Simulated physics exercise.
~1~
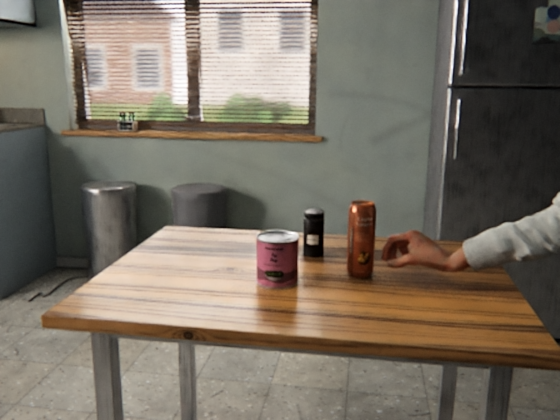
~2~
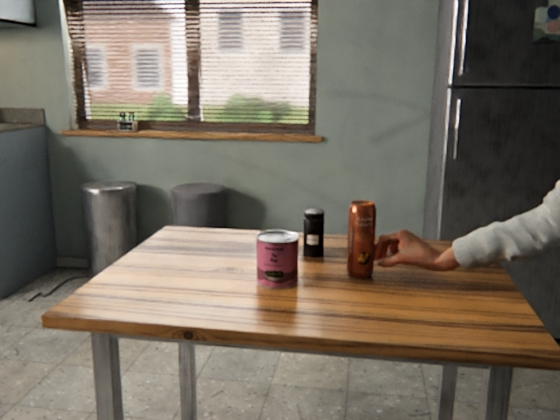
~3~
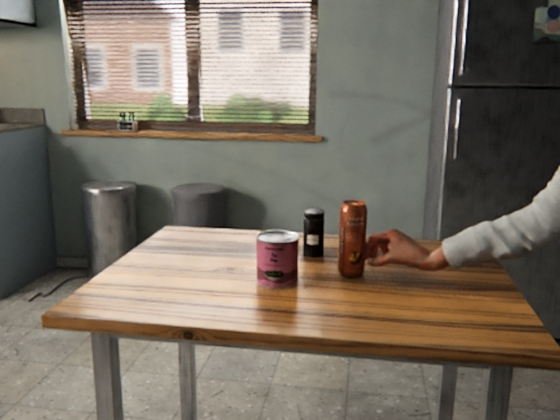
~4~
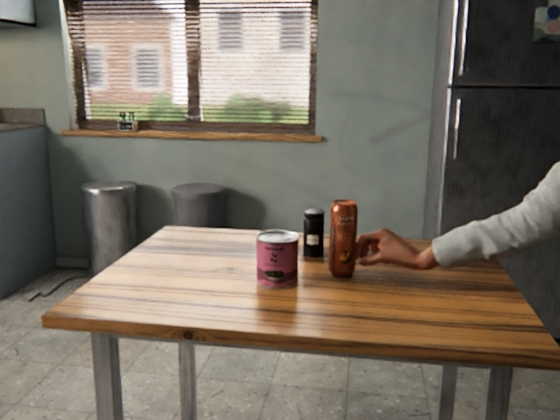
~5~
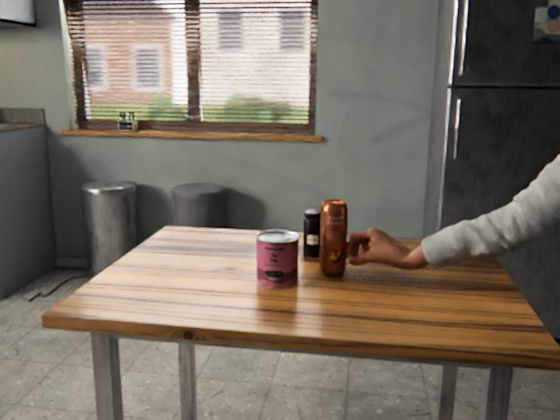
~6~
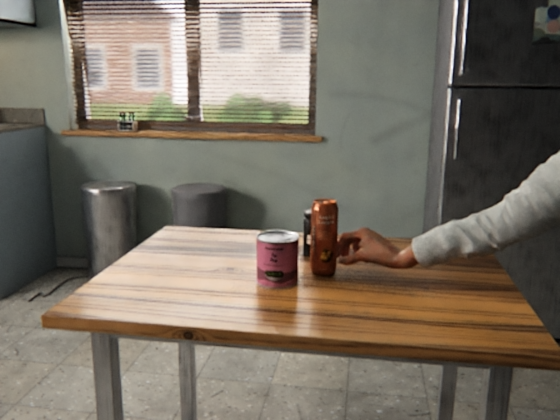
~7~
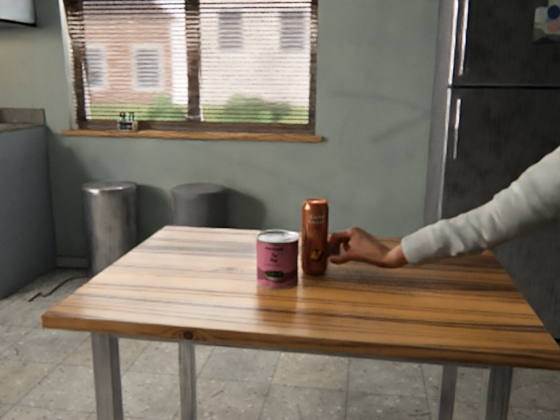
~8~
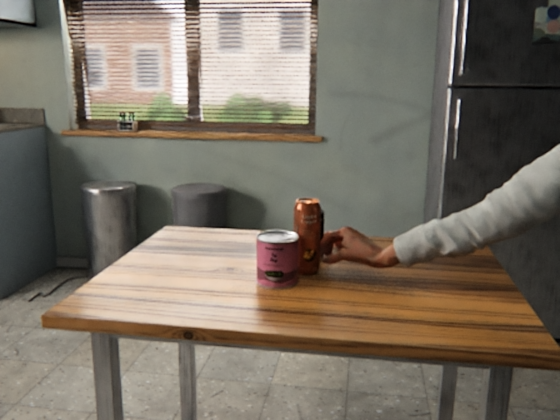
An orange can stands upright near the middle of a striped wooden table in a kitchen, seen from a still view in front of the table. A pink tin sits to its left and a small black shaker stands a little farther back, between the two. A hand in a pale sleeve reaches in from the right, meets the can and pushes it slowly left. The can slides along upright, gradually covering the shaker from view, while the pink tin stays put. It ends still standing, close behind the tin's right edge, with the hand beside it.
